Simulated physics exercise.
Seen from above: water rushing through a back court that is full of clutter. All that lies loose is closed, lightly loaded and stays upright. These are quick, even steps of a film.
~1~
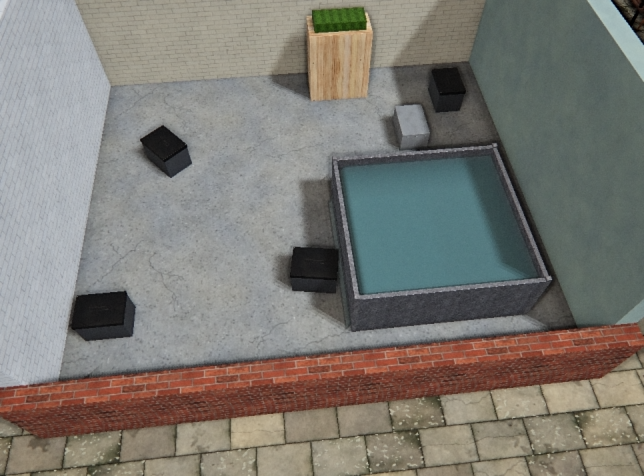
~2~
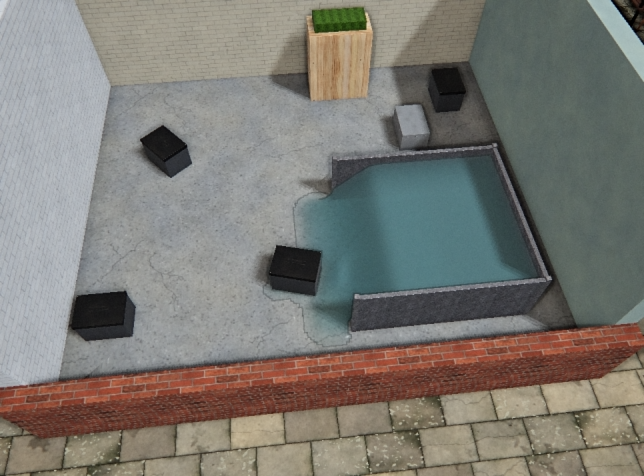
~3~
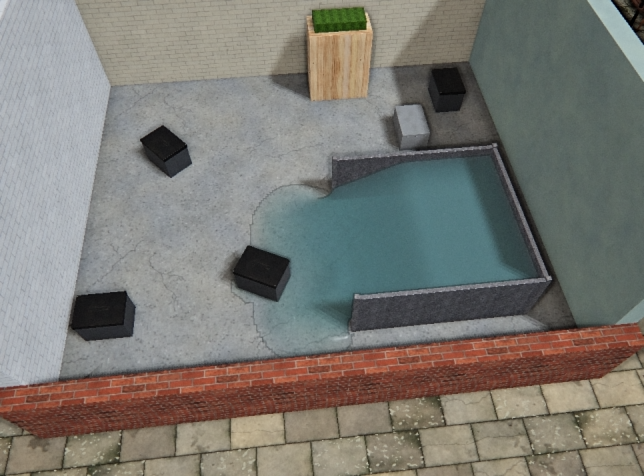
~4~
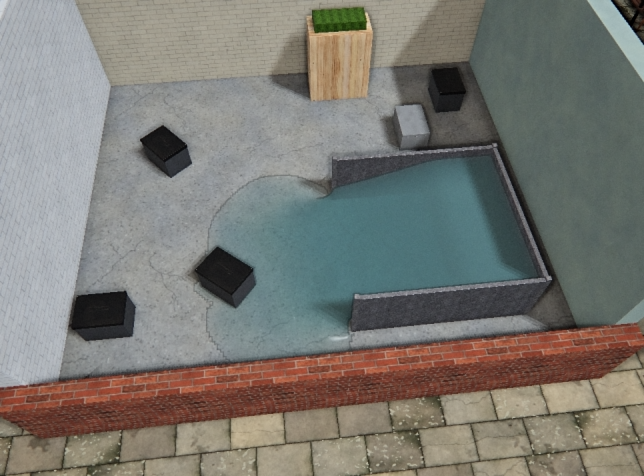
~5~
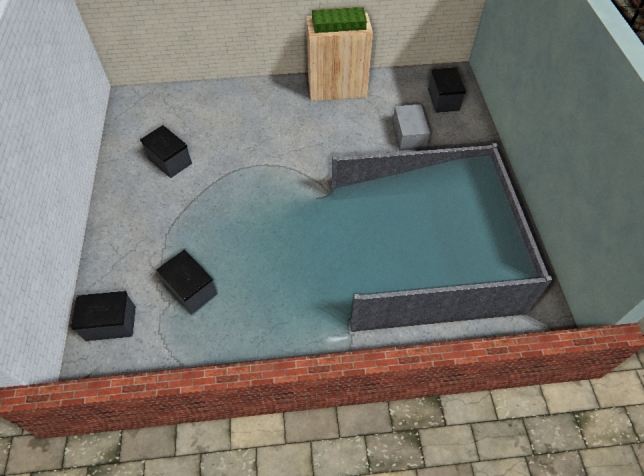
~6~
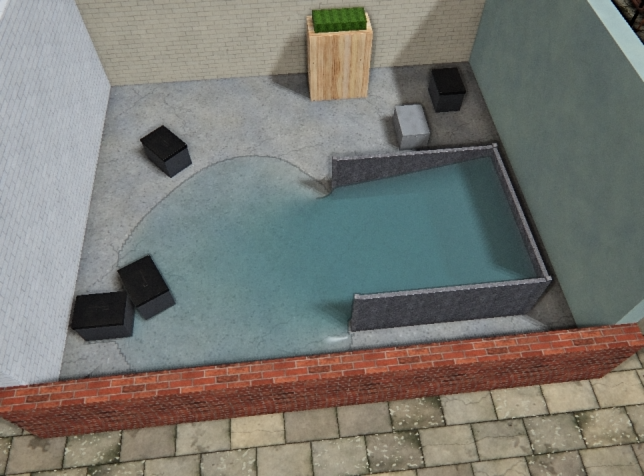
The clip shows a walled court from above as the left side of a raised pool opens and water spreads leftward across the floor, carrying one dark chest, which turns, up beside another while the other boxes stay still.
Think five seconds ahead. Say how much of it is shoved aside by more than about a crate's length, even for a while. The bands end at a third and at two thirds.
That comes to from one to two thirds.
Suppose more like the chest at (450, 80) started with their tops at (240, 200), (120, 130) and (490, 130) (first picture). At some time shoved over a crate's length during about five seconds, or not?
In turn: Pushed that far, moved that far, no.
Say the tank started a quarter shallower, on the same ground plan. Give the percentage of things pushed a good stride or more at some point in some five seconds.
About 60 per cent.
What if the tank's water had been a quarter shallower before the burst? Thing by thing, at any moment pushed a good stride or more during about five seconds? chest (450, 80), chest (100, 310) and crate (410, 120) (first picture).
In turn: Not that far, yes, under that.
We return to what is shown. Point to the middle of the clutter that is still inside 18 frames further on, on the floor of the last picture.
Close to (264, 157).
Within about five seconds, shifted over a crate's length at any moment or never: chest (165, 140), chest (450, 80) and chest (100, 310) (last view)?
One after the other: That far or more, less than that, moved that far.
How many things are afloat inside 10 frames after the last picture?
3 of them.
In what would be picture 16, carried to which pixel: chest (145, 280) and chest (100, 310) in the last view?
Close to (74, 249) and (70, 288).
A moment on, 1 of 5 are well off their spots; 2 afloat.
Next, 2 of 5 are well off their spots; 3 afloat.
Later, 3 of 5 are well off their spots; 3 afloat.
In the end, 3 of 5 are well off their spots, and 3 have been at some point; 3 afloat.
